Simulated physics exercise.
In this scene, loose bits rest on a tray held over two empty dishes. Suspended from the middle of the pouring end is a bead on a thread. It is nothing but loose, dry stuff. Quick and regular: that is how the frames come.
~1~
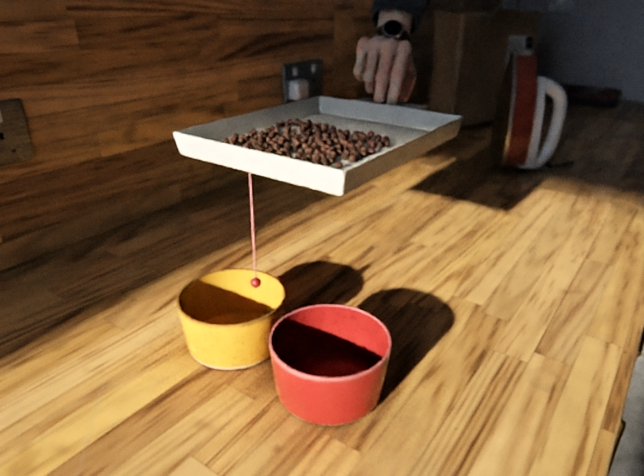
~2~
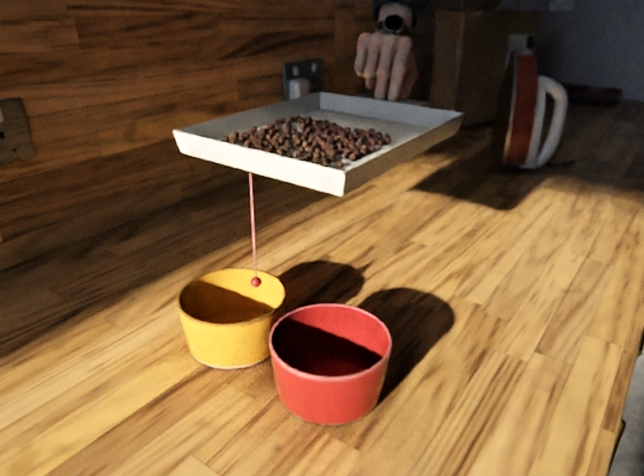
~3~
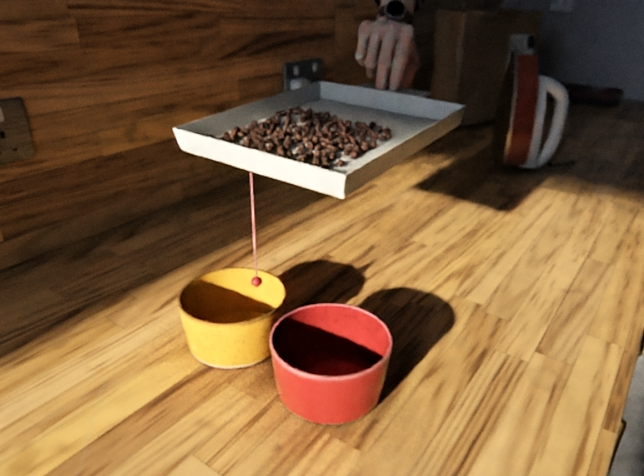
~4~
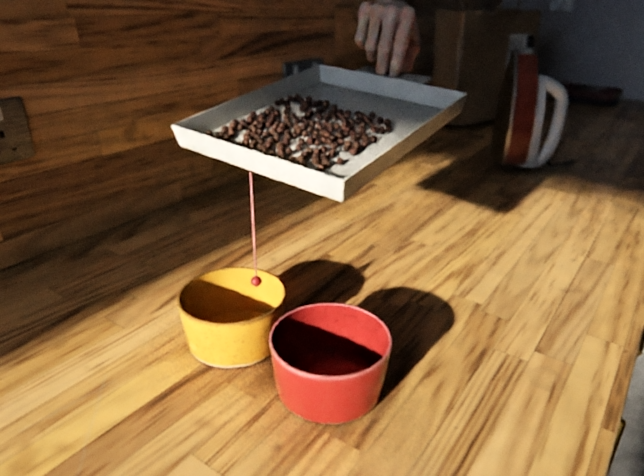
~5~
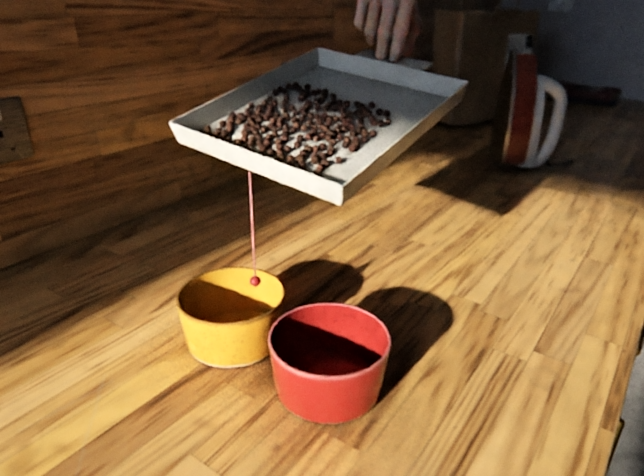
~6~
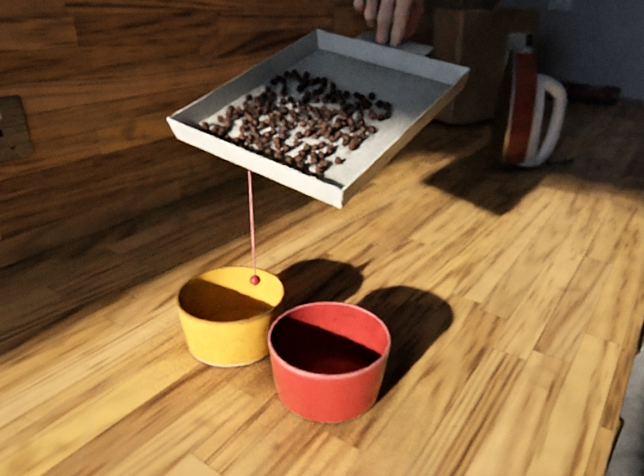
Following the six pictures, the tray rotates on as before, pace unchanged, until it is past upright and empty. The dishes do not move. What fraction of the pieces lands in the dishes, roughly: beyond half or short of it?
I'd say the dishes catch most of it, honestly.
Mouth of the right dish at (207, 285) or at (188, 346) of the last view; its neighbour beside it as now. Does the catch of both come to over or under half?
At place one the minor share; at place two the minor share.
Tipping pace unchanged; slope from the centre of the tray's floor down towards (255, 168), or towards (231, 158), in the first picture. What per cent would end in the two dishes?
You'd see roughly 30 per cent the first time and 30 per cent the second.
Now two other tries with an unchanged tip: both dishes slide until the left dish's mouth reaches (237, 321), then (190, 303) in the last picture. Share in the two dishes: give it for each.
Trial 1 about 40 %, trial 2 about 60 %.
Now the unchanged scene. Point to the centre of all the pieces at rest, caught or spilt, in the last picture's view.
Somewhere close to (327, 384) in the last picture.
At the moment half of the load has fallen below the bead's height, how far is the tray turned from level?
It is at around 115 degrees by then.
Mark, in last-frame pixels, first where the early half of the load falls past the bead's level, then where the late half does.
Points: About (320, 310), then about (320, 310).
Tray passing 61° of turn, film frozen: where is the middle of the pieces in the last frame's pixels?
I'd put the middle close to (294, 162).
Soon, tray tipped steeply; nearly all on the tray; a stray few in the air.
A while on, tray tipped right over; nearly all on the tray; a small part in the right dish; a stray few in the air.
Towards the end, tray tipped past a quarter turn; most in the right dish; a stray few in the left dish; a small part outside both.
Finally, tray tipped past a quarter turn; most in the right dish; a stray few in the left dish; a small part outside both.
